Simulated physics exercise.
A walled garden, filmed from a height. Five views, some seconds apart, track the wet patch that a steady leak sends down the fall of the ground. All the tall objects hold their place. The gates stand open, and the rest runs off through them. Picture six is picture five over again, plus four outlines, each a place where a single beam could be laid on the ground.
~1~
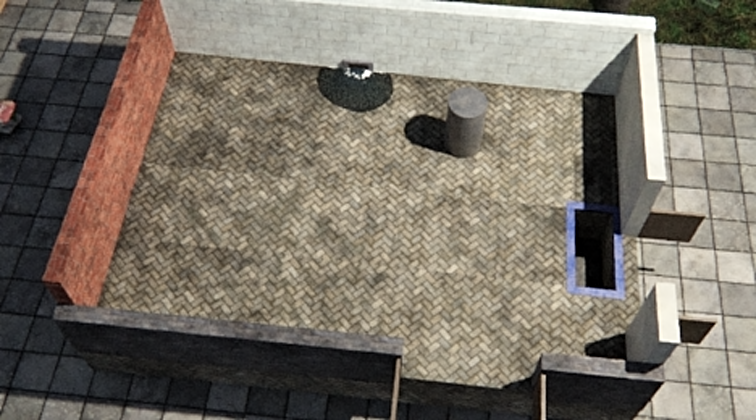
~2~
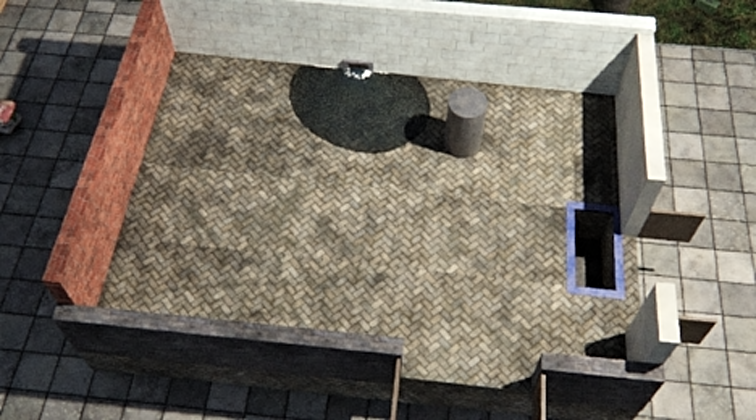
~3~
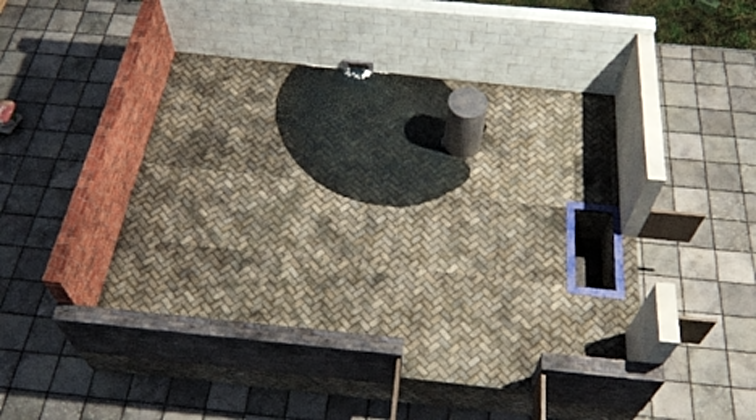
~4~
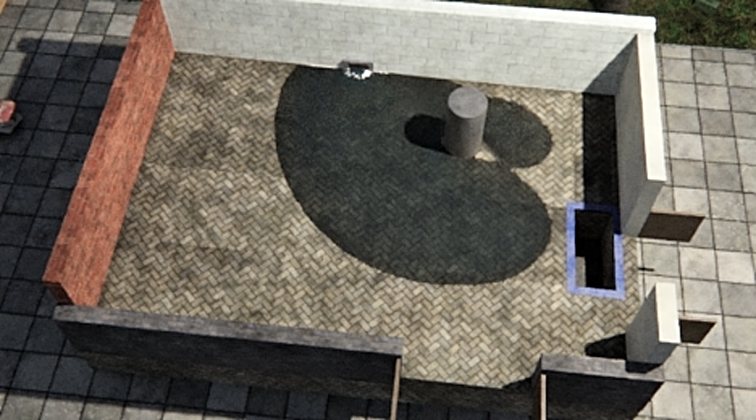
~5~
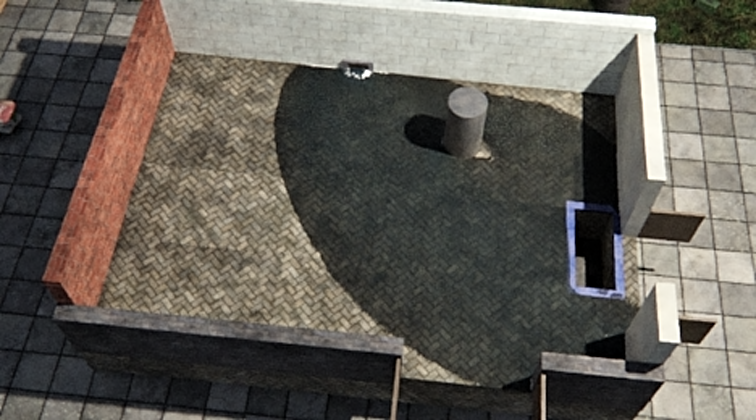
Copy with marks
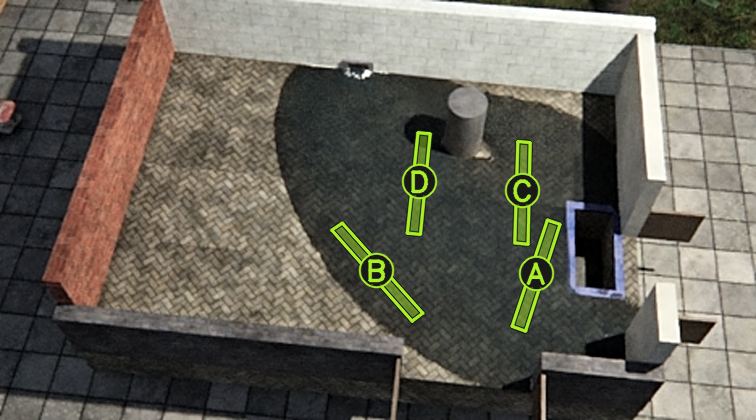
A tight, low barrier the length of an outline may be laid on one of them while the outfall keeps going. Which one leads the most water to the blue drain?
B.
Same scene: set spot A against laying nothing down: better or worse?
Worse.
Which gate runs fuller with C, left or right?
The right one.
In lime, A from (518, 328) to (553, 222); B from (337, 226) to (417, 317); C from (521, 243) to (524, 142); D from (413, 233) to (424, 133).
With A, about 34 % of the stream goes into the blue drain, about 66 % out by the gates.
With B, about 47 % of the stream goes into the blue drain, about 53 % out by the gates.
With C, about 29 % of the stream goes into the blue drain, about 71 % out by the gates.
With D, about 28 % of the stream goes into the blue drain, about 72 % out by the gates.
